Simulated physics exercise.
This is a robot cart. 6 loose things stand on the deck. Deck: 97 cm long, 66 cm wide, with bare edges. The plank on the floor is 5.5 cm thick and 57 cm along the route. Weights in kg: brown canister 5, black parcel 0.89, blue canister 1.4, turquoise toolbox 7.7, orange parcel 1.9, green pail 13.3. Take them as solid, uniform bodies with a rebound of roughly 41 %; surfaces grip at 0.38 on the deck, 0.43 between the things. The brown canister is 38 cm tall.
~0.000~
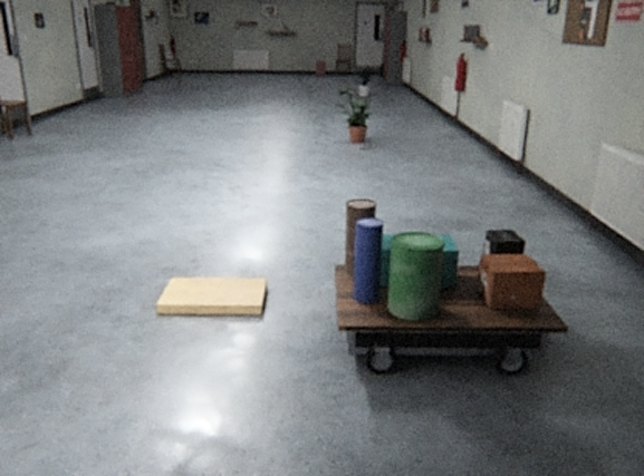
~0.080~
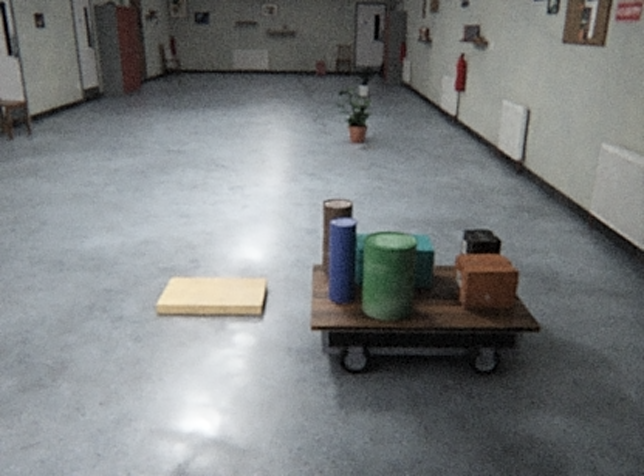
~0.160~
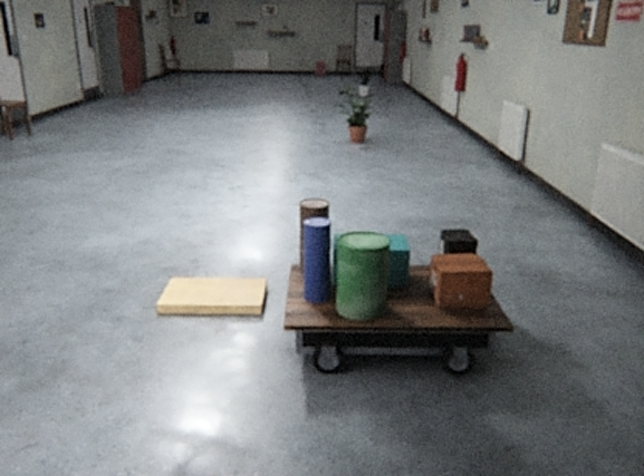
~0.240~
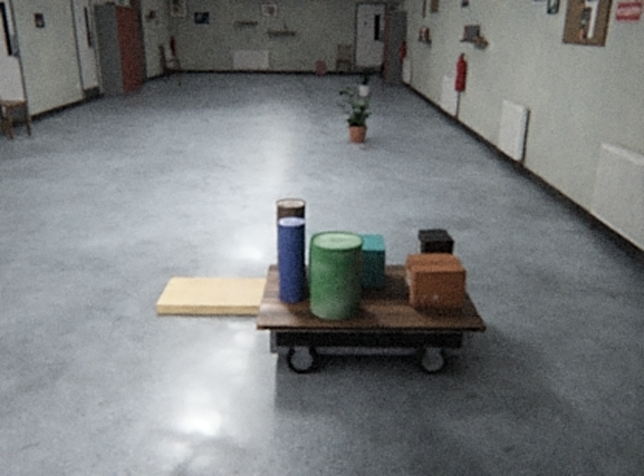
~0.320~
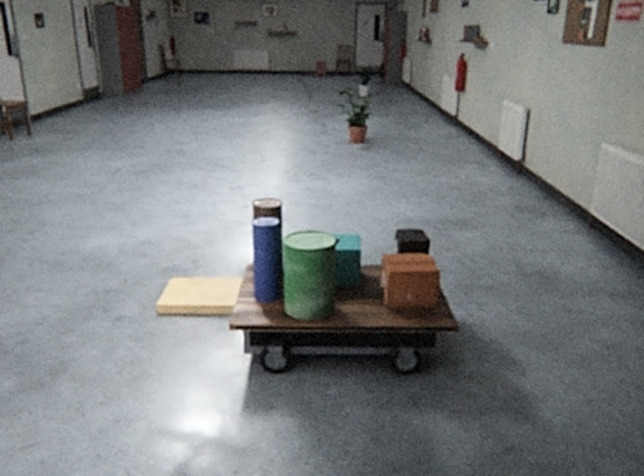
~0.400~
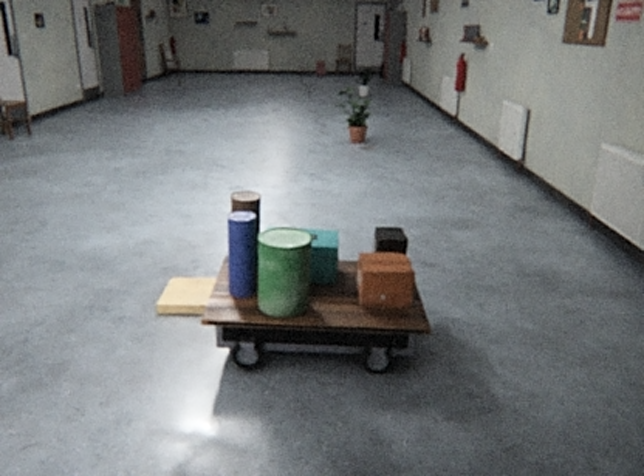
A low wooden-decked cart rolls steadily from right to left across the grey floor of a long, dim hall, seen from a raised, still camera. On its deck ride a brown canister behind a blue one at the left, a green pail, a turquoise box, and black and orange boxes at the right. The cart passes in front of a pale plank, progressively hiding it, while its load keeps its arrangement.
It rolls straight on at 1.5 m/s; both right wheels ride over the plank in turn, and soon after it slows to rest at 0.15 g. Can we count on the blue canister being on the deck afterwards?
The blue canister gets thrown off.
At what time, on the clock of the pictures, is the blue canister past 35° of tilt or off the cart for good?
Near 1.1 s.
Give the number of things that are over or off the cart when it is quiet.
In all, 3.
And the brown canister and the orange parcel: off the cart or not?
The brown canister ends off the cart; the orange parcel is still on the deck.
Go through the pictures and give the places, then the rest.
In the first frame, cart 0 cm along; blue canister (368, 261); brown canister (360, 238).
In the second frame, cart 12 cm along; orange parcel (485, 281).
In the third frame, cart 24 cm along; green pail (362, 275).
In the fourth frame, cart 36 cm along; black parcel (434, 255).
In the fifth frame, cart 48 cm along; orange parcel (409, 280); green pail (310, 275).
In the sixth frame, cart 60 cm along; blue canister (242, 254).
After 0.70 s, cart 105 cm along; blue canister leaning 11° near (149, 255); brown canister leaning 31°; turquoise toolbox slid 6 cm.
After 1.10 s, cart 165 cm along; blue canister leaning 36°; brown canister leaning 52°; black parcel leaning 43°.
After 1.50 s, cart 223 cm along; blue canister now off the cart; brown canister on its side; black parcel leaning 49°.
After 2.20 s, cart 276 cm along; brown canister now off the cart; black parcel leaning 54°; orange parcel slid 11 cm.
By the end (3.5 s), off the cart, brown canister and blue canister; tipped over on the deck, black parcel; not toppled but over 10 cm from the start, turquoise toolbox and orange parcel; green pail in place, give or take 10 cm.
